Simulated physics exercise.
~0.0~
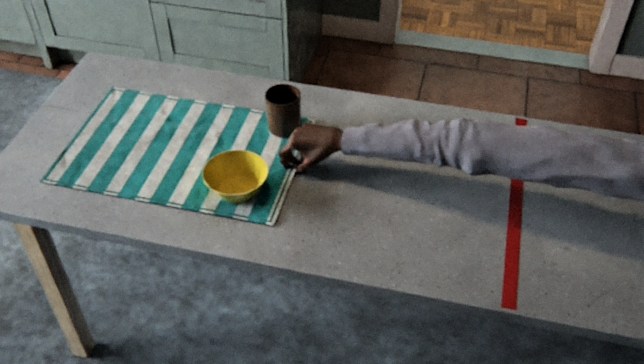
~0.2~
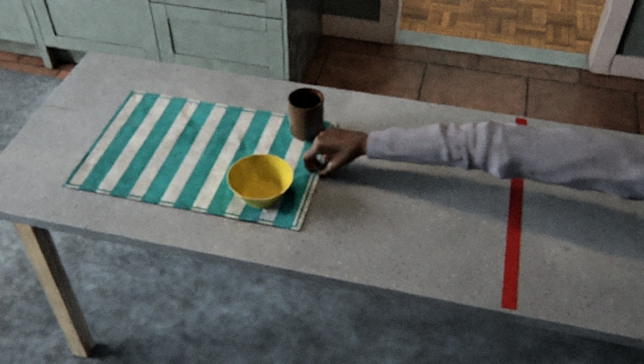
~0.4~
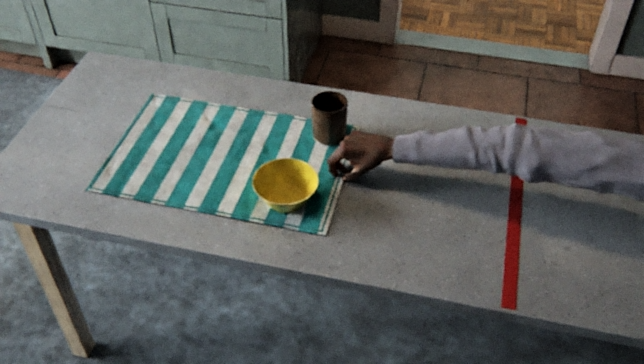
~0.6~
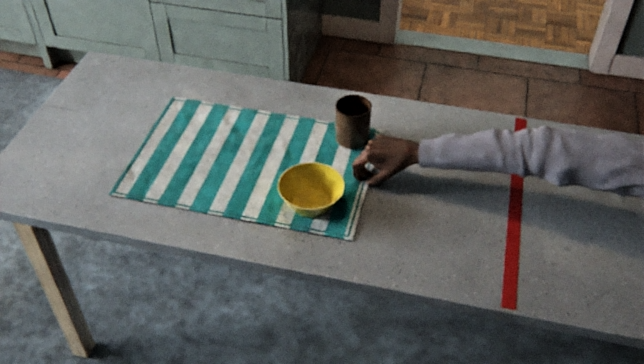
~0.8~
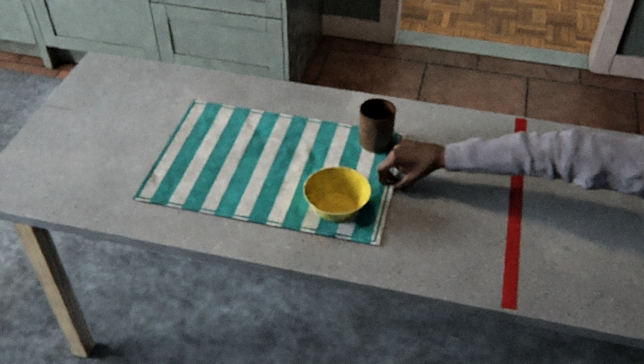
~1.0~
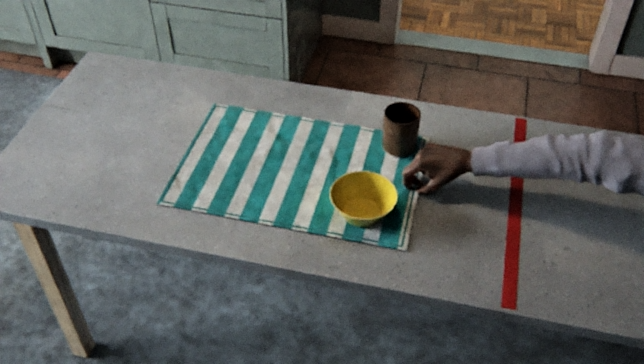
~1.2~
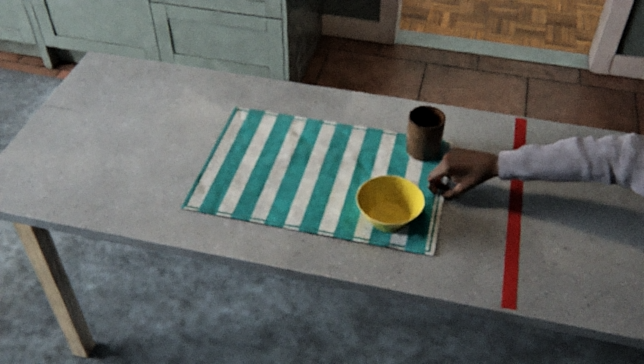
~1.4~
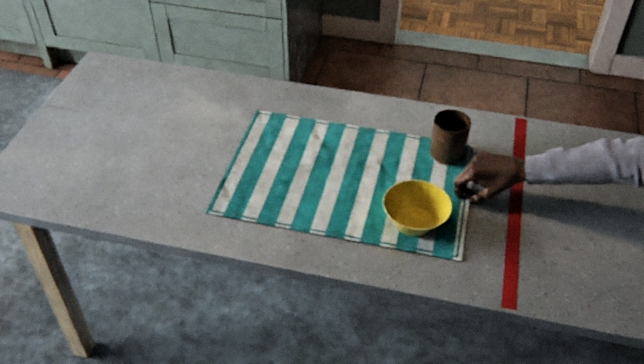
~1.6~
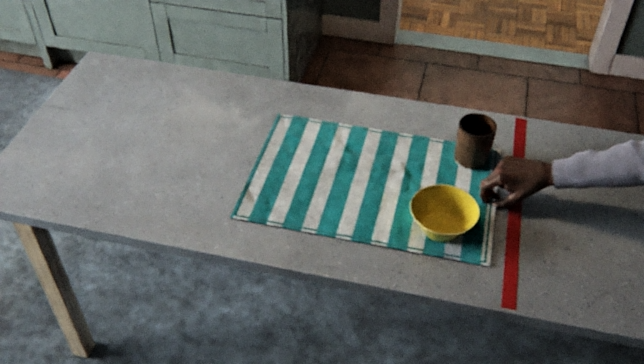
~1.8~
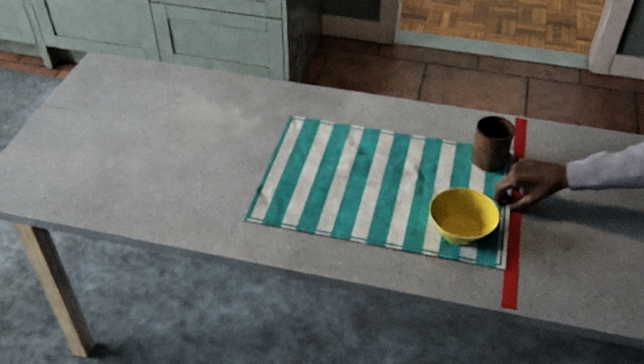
We see a hand draw a striped turquoise and white cloth rightward along a grey table, carrying a yellow bowl and an upright brown mug, until its leading hem reaches a red tape line, with both items still on the cloth.
